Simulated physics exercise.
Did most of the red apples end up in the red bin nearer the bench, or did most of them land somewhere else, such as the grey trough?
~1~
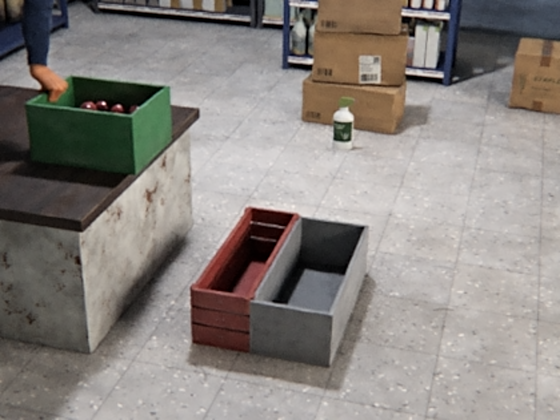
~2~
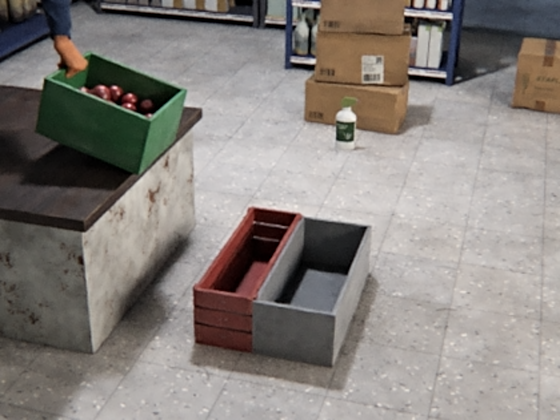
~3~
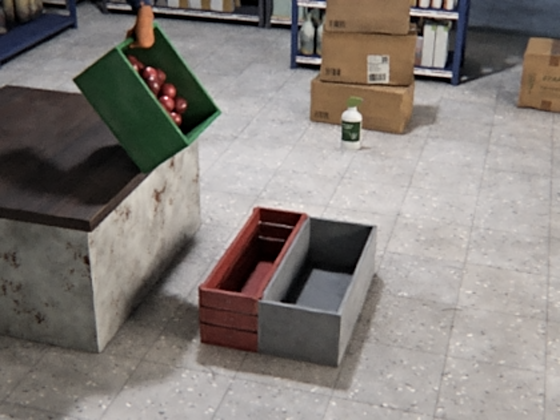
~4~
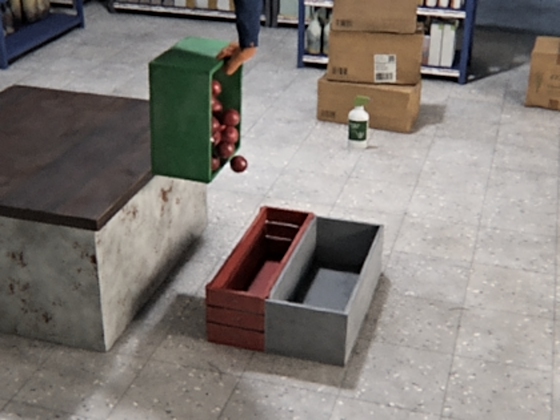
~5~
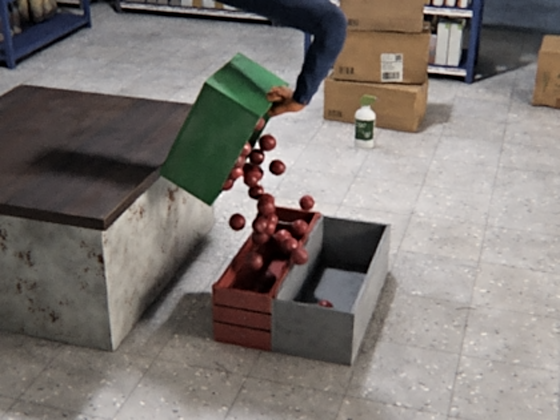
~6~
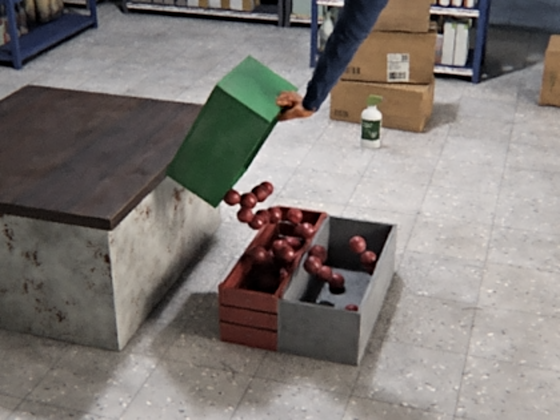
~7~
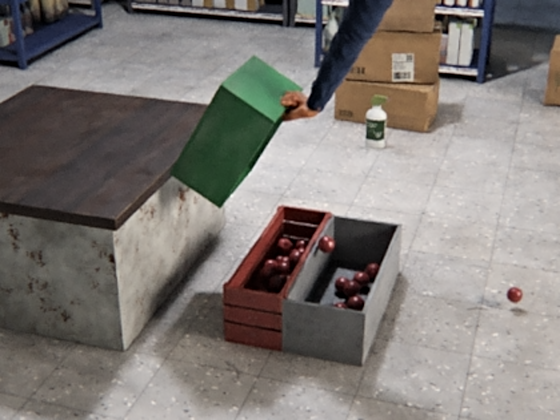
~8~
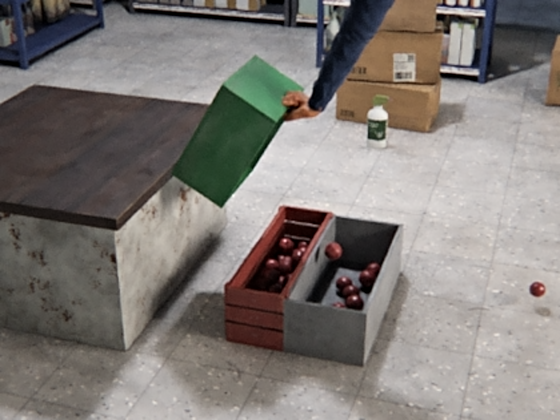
Most of them ended up in the red bin nearer the bench. A smaller group landed in the grey trough, and one got away across the floor.
